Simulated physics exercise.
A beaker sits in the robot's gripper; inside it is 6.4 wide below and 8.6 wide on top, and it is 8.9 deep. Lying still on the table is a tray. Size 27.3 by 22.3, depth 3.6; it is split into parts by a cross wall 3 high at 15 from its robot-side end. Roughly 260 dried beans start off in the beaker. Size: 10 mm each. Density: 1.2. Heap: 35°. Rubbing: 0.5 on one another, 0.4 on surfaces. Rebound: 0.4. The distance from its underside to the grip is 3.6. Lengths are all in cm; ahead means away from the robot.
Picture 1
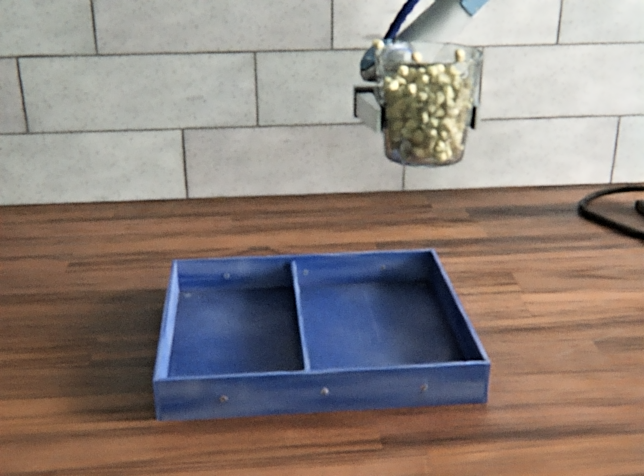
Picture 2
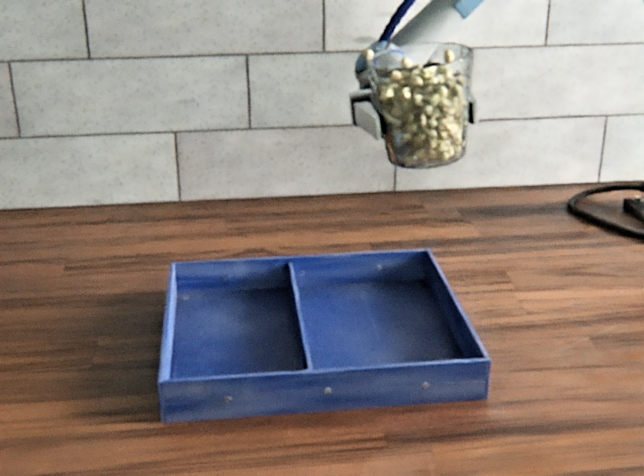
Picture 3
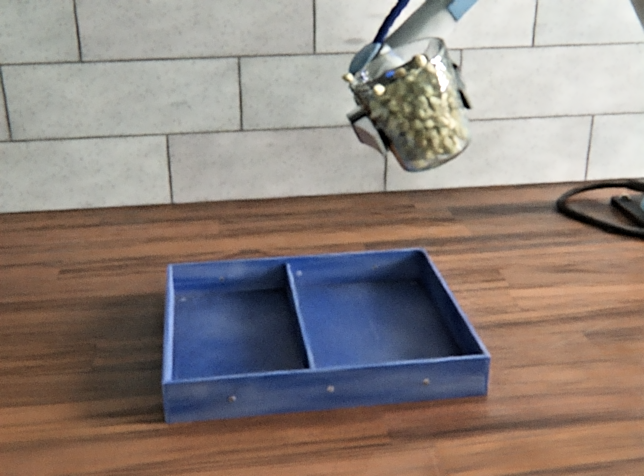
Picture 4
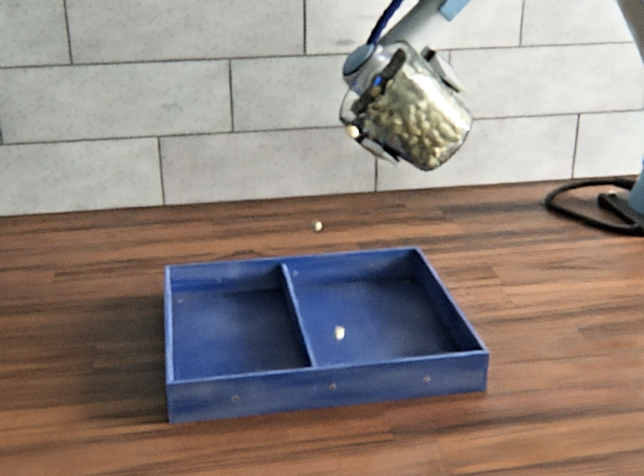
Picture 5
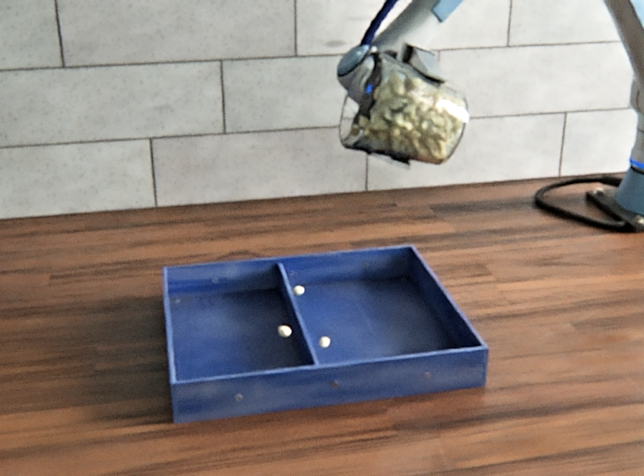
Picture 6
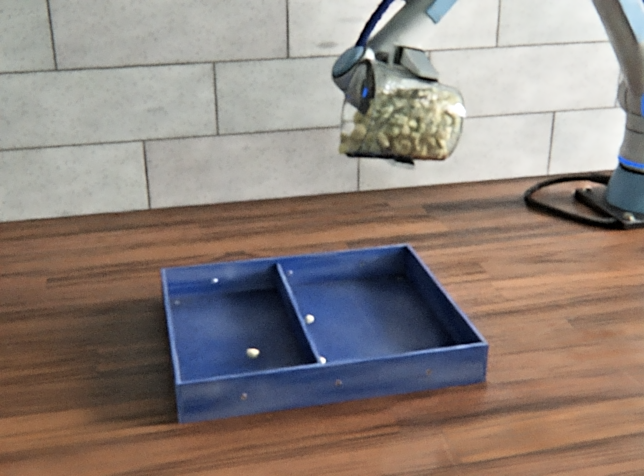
On a dark wood-grain tabletop before a pale tiled wall, seen from slightly above, the camera drifts gently. A blue tray with one divider sits in front, and a gray-blue robot arm at upper right grips a clear beaker of pale dried beans. The arm tips the beaker steadily leftward onto its side, and a few beans drop and scatter in both compartments while the rest stay inside.
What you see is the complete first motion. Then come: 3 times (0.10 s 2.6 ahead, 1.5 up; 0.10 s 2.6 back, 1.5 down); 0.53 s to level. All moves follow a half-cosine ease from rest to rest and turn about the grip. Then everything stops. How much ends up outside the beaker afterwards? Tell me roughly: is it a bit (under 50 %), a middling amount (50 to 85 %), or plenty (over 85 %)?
Roughly a middling amount, 50 to 85 %.
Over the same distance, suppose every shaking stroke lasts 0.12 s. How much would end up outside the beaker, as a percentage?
Around 65 percent.
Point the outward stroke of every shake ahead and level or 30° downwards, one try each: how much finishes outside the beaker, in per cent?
Near 65 and 40 percent respectively.
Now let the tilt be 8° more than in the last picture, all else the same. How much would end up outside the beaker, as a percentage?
In that case roughly 95 per cent.
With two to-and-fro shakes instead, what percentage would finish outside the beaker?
Probably about 65 in a hundred.
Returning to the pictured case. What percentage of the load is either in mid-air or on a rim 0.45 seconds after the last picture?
Reading at that time: Some 17 per cent.
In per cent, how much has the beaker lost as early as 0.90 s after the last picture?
I'd put it at some 75 percent up to then.
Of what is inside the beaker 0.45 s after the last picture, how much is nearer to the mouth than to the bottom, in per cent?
I'd guess about 55 percent of it.
Then, 0.45 s on, tilted 76° forward, highest piece 23 above the table; 101 in the beaker, 91 in the far-side part, 26 in the robot-side part, 46 in flight or on a rim.
Then, 0.90 s on, tilted 29° forward, highest piece 25 above the table; 136 in the far-side part, 64 in the beaker, 64 in the robot-side part.
Then, 1.33 s on, level, highest piece 22 above the table; 136 in the far-side part, 64 in the beaker, 64 in the robot-side part.
Then, 2.38 s on, level, highest piece 22 above the table; 136 in the far-side part, 64 in the beaker, 64 in the robot-side part.
In the end, 136 in the far-side part, 64 in the beaker, 64 in the robot-side part. That is 76 % outside the beaker.
